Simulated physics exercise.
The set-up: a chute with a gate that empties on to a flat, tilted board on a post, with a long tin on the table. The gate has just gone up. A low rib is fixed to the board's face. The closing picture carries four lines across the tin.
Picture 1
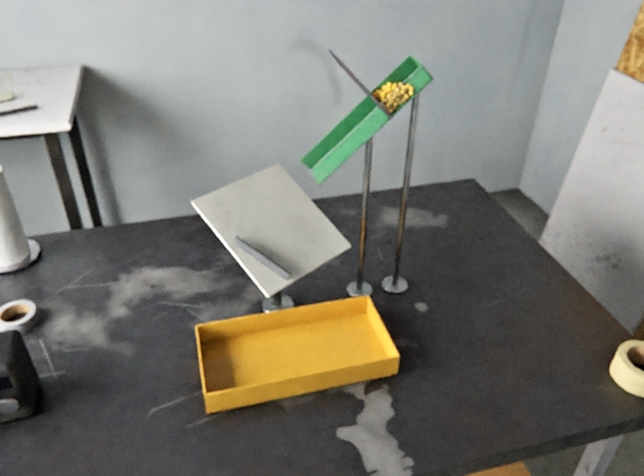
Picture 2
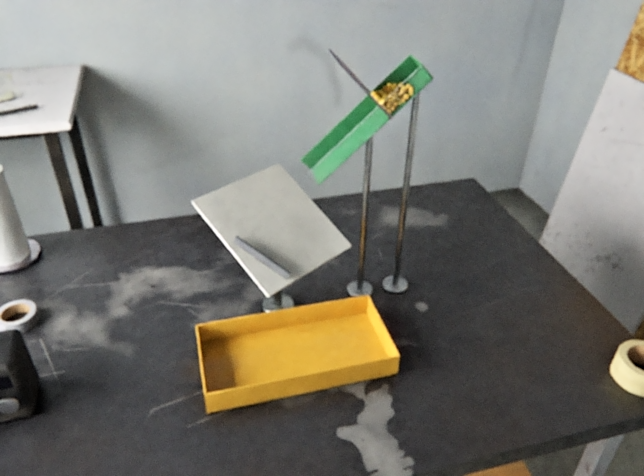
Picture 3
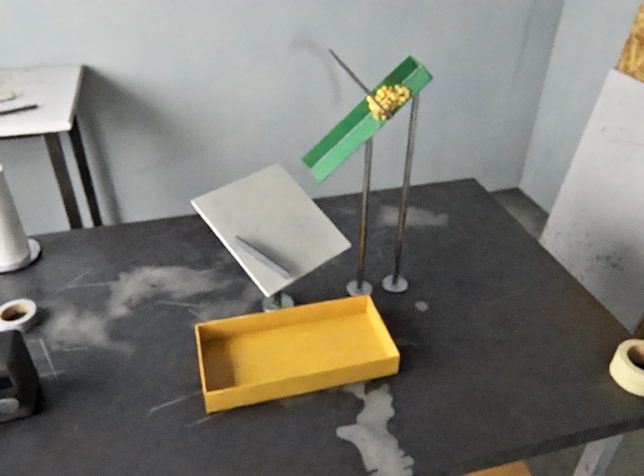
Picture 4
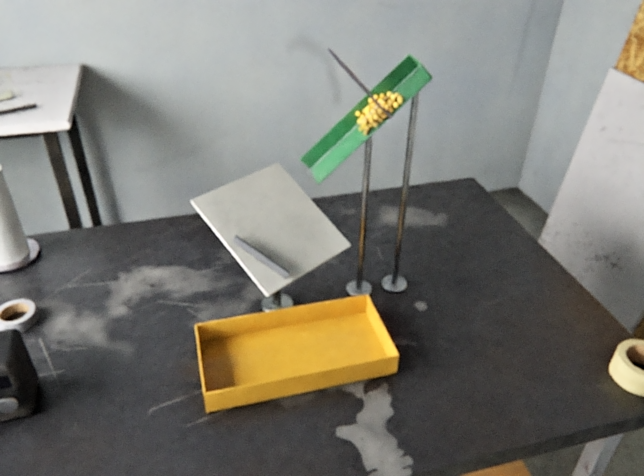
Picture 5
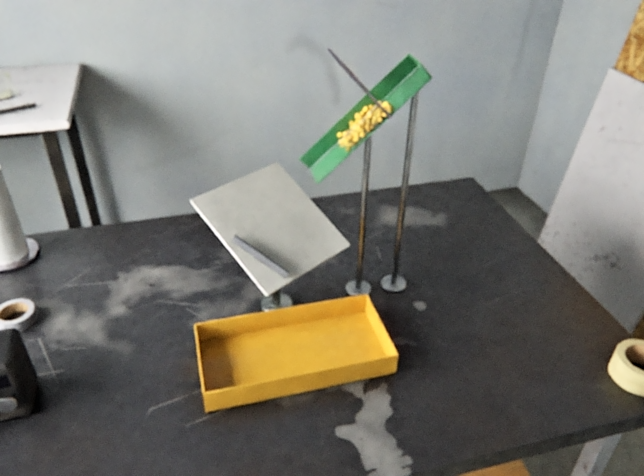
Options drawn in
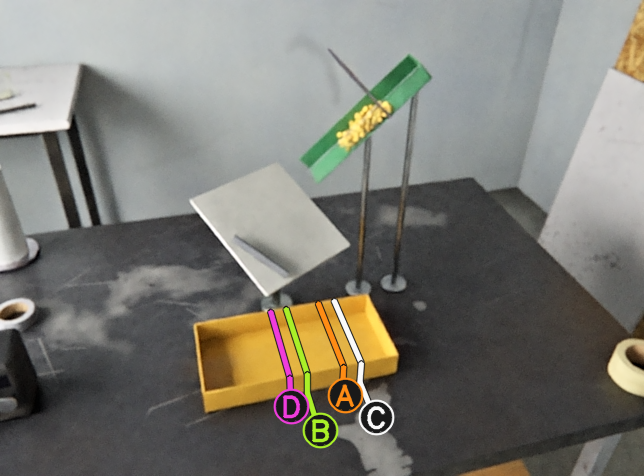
At the start, a cluster of small yellow pieces sits near the top of a sloping green chute, above a tilted pale board and an empty yellow tin. The pieces then slide down the chute to the left, spreading into a longer band, while everything below stays still.
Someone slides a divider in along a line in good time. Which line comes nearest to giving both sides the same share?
A.
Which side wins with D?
Right.
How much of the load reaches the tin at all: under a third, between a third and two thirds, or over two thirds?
It is over two thirds.
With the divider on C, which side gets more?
More lands on the left.
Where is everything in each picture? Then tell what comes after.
Load behind the gate near (392, 97), puffed corn balls; lip of the chute near (315, 178), sloping fairly steeply, in the first picture.
Middle of the board near (274, 224), tilted gently; middle of its low edge near (313, 269); of its high edge near (238, 181), in the second picture.
Front corners of the tin near (205, 394) and (399, 355), empty; front of the load near (376, 116), in the third picture.
Middle of the load near (374, 111); its front near (362, 129), close to a quarter of the way to the lip; rib from (235, 235) to (289, 273), in the fourth picture.
Middle of the load near (364, 121); its front near (343, 145), close to half of the way to the lip, in the fifth picture.
On the marked copy, line A crosses the front rim at (343, 366); line B crosses the front rim at (307, 373); line C crosses the front rim at (361, 362); line D crosses the front rim at (289, 376).
With A, of what is caught, close to half on the left of the divider, close to half on the right.
With B, of what is caught, a small share on the left of the divider, all but a few on the right.
With C, of what is caught, the bulk on the left of the divider, a small share on the right.
With D, of what is caught, only a few on the left of the divider, all but a few on the right.
